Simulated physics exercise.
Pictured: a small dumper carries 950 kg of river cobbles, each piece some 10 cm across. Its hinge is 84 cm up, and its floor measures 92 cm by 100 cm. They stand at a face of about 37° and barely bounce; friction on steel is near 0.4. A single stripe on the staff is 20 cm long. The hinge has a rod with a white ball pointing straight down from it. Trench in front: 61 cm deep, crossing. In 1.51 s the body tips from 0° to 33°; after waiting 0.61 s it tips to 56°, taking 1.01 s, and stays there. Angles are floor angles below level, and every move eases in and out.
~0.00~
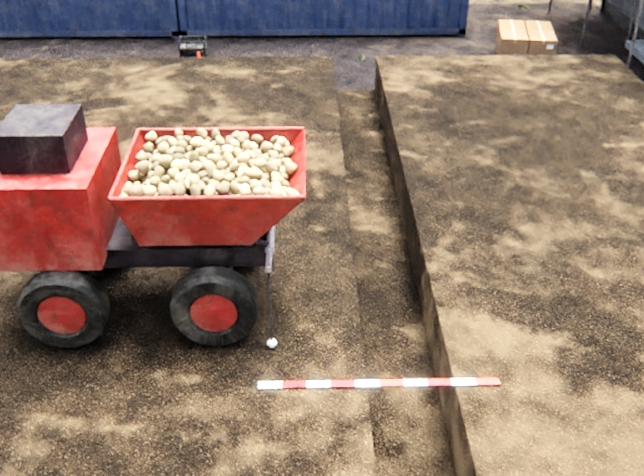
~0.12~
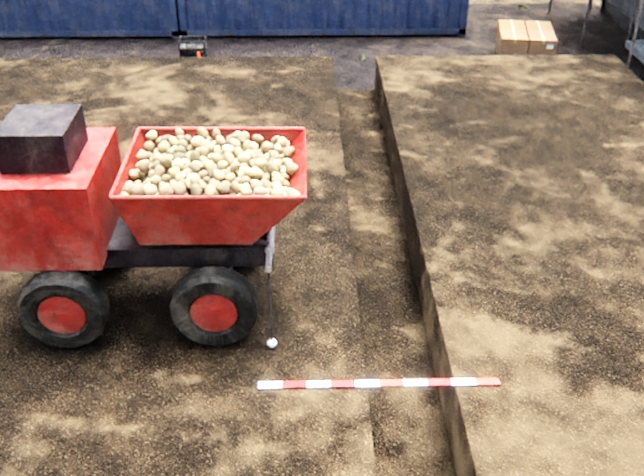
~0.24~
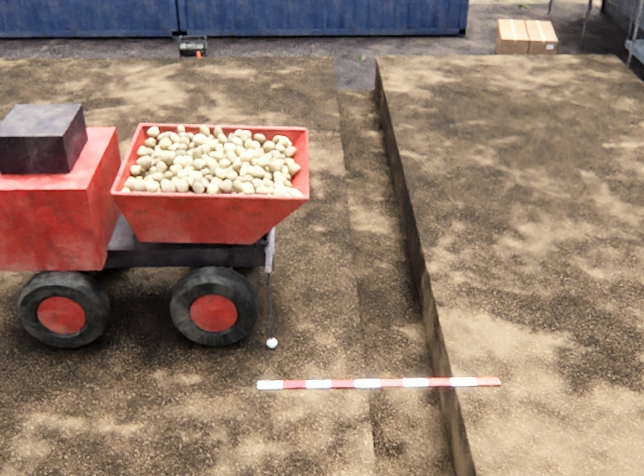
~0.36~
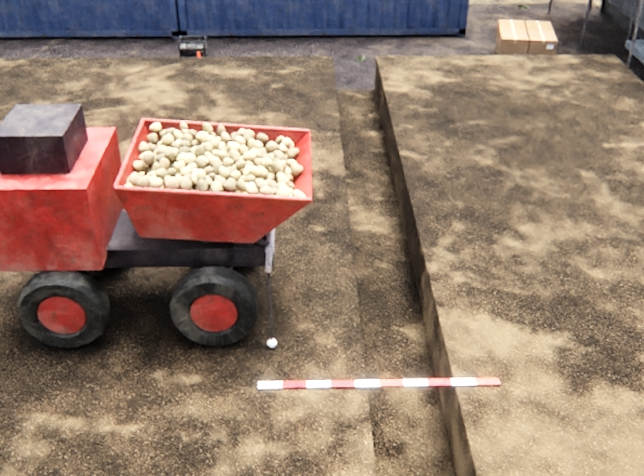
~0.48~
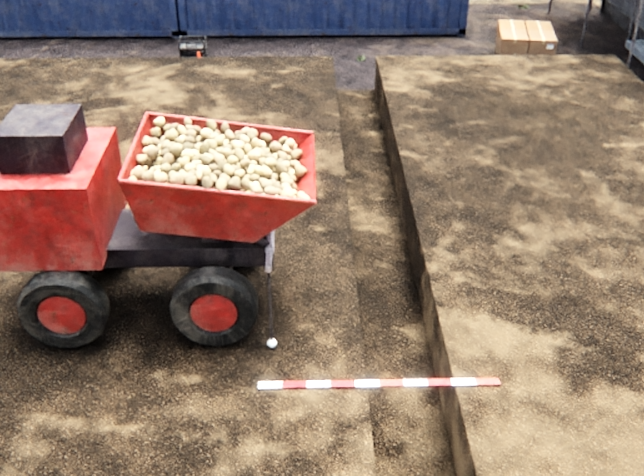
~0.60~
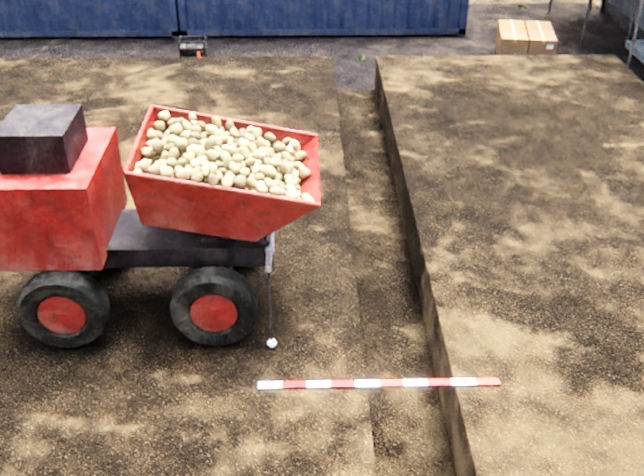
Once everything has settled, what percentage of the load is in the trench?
70 %.
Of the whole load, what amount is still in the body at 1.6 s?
Some 100 percent of the load is still in there.
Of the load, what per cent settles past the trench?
Roughly 0 percent of it.
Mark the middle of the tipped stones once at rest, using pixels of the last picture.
I'd put it close to (391, 337).
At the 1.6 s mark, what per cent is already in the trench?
By that moment, roughly 0 per cent of the load.
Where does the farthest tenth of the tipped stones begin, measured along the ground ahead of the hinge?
Around 150 centimetres.
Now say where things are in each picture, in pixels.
In the first picture, lip at (305, 197), floor tilted 0°, highest stones at (214, 149).
In the second picture, the body is at 1°, its lip at (306, 198); the top of the load is at (205, 151); the stones move at 0.1 m/s on average.
In the third picture, the body is at 2°, its lip at (308, 199); the top of the load is at (207, 150); the stones move at 0.2 m/s on average.
In the fourth picture, the body is at 5°, its lip at (311, 200); the top of the load is at (191, 142); the stones move at 0.3 m/s on average.
In the fifth picture, the body is at 8°, its lip at (315, 202); the top of the load is at (179, 135); the stones move at 0.3 m/s on average.
In the sixth picture, lip at (320, 205), floor tilted 11°, highest stones at (181, 130); the stones move at 0.4 m/s on average.
After 1.1 s the floor is at 28°; 100 % in the body; the foremost stones are at (316, 186).
After 1.6 s the floor is at 33°; 100 % in the body; the foremost stones are at (324, 193).
After 3.6 s the floor is at 56°; 75 % in the body, 2 % short of the trench, 23 % in the trench; the foremost stones are at (426, 329).
After 6.4 s the floor is at 56°; 26 % in the body, 1 % short of the trench, 72 % in the trench, 1 % past the trench; the foremost stones are at (465, 310).
